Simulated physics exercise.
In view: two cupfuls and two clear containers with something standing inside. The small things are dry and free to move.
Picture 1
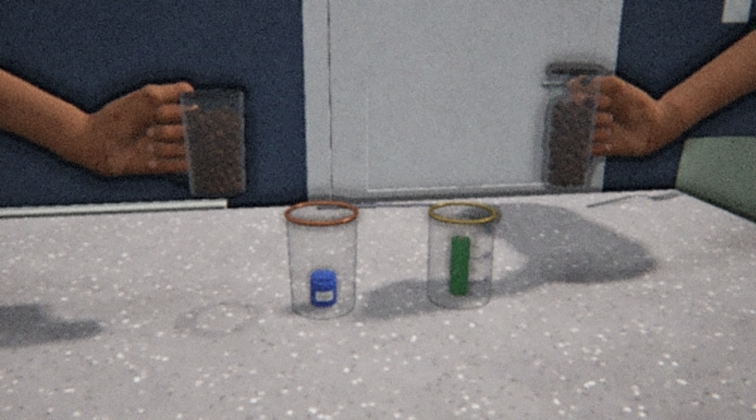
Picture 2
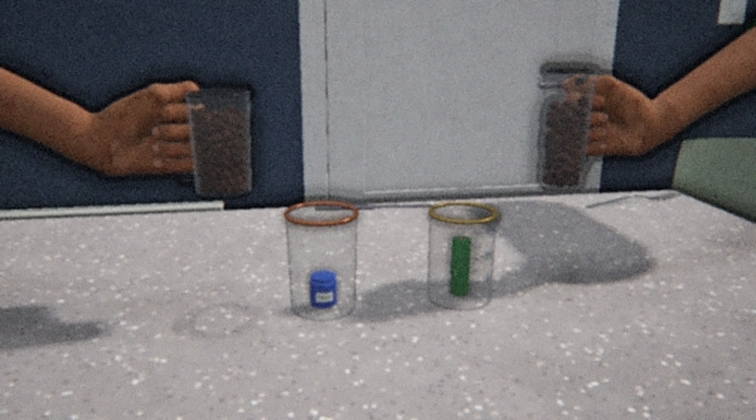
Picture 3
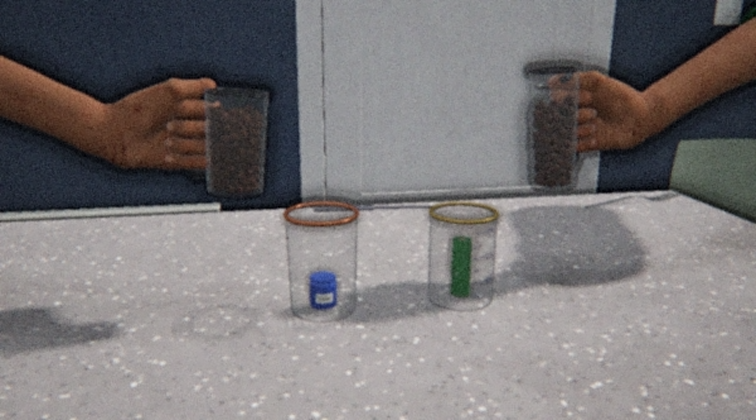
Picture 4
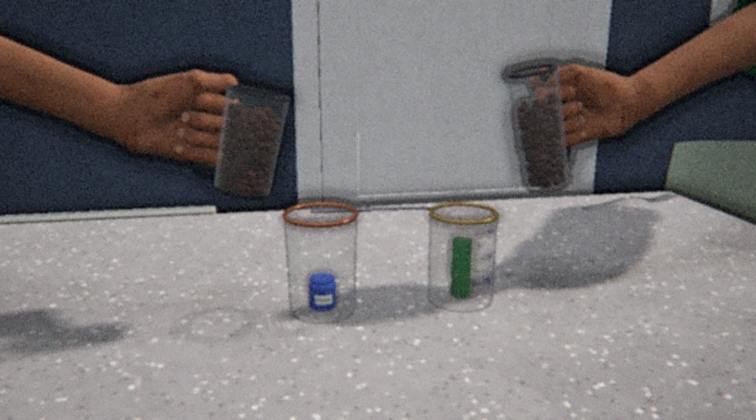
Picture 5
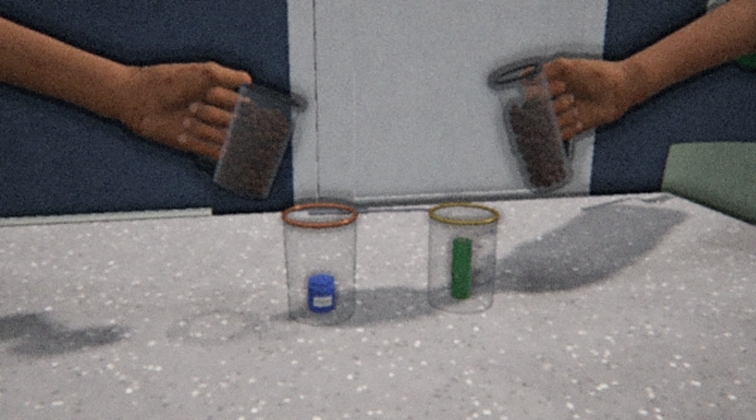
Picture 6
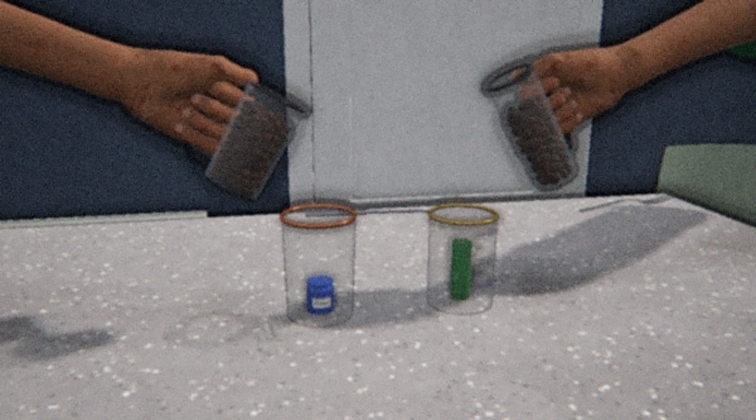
Two hands reach in from the left and right edges, each holding a clear cup of small brown pieces above a speckled pale grey table, seen from the front and slightly above, with dark blue and light grey panels behind. On the table, a red-rimmed glass at left holds a small blue canister and a yellow-rimmed one at right holds a green roll. The hands move the cups inward and tilt them toward each other, while the view barely shifts.
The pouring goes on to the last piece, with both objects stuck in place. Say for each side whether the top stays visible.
On the left it ends up hidden, on the right it stands proud of the pile.
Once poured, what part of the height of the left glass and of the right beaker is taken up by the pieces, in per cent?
Near 55 on the left, 50 on the right.
Then, 0.73 s after the last picture, left glass empty, all of its cupful still in the cup; right beaker empty, all of its cupful still in the cup.
Then, 1.36 s after the last picture, left glass a quarter full, about half of its cupful still in the cup; right beaker nearly empty, nearly all of its cupful still in the cup.
Then, 1.91 s after the last picture, left glass half full, none of its cupful still in the cup; right beaker a third full, none of its cupful still in the cup.
At rest, left glass half full (surface near (319, 258)), nothing beside it; right beaker half full (surface near (461, 256)), nothing beside it; the left thing is covered; the right thing is still showing.
